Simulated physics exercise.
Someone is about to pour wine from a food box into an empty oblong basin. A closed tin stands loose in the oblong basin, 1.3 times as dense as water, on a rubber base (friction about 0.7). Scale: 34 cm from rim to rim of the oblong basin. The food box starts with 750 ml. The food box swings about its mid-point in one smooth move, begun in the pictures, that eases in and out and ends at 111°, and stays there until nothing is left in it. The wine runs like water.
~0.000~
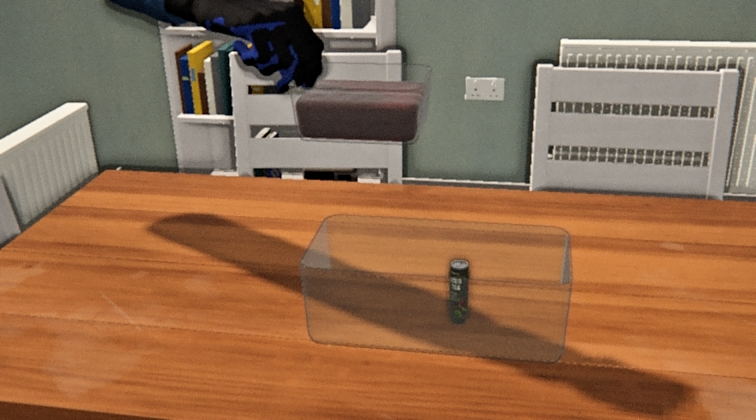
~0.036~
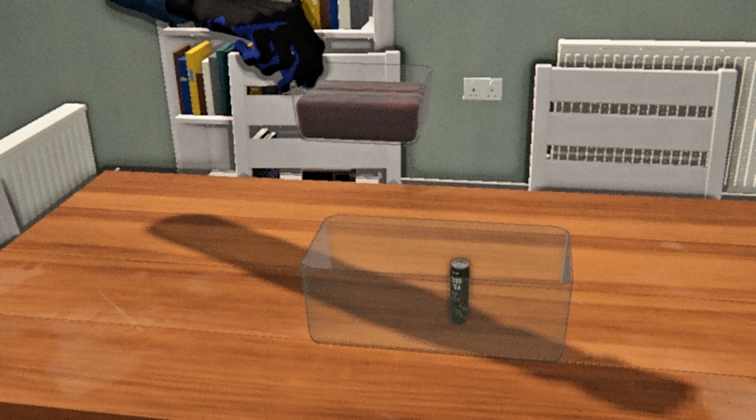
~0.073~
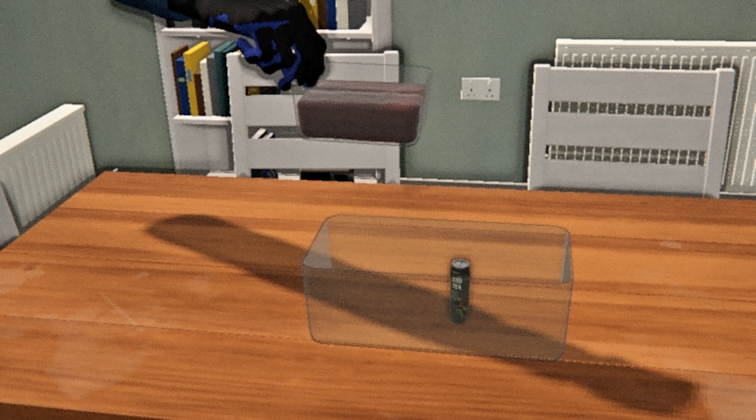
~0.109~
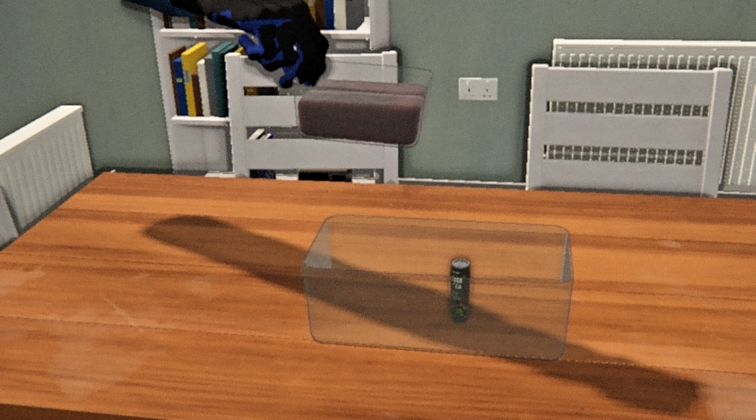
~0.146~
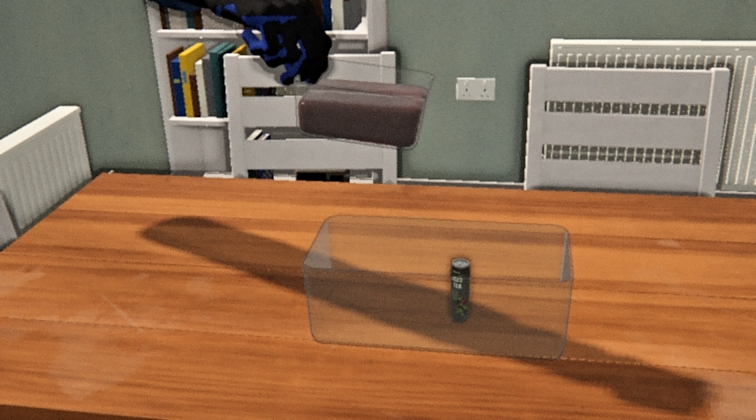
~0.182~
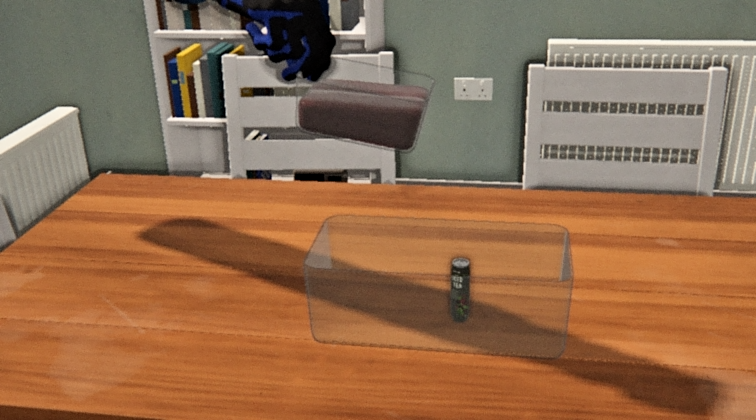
In the video, a dark-gloved hand is beside a clear box of dark reddish liquid above a wooden table, where a small dark tin stands in a transparent oblong basin; the box gradually tilts slightly, its right side dipping.
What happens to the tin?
The tin stays up.
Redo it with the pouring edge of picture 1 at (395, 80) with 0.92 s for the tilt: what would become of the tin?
Then it goes over.
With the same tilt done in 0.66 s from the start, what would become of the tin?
Then it stays up.
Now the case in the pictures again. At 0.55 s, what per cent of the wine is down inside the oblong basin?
Some 8 per cent.
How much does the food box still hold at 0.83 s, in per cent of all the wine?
Some 5 per cent.
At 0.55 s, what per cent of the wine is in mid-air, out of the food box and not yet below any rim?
Near 54 in a hundred.
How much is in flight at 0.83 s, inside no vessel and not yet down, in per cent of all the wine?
About 10 per cent.
By 0.55 s the tilt is 73° and 39 per cent is still to pour; the tin stands where it began.
By 0.83 s the tilt is 108° and 5 per cent is still to pour; the tin stands where it began.
By 1.11 s the tilt is 111° and 0 per cent is still to pour; the tin stands where it began.
By 1.42 s the tilt is 111° and 0 per cent is still to pour; the tin stands where it began.
At rest the tin stands where it began.
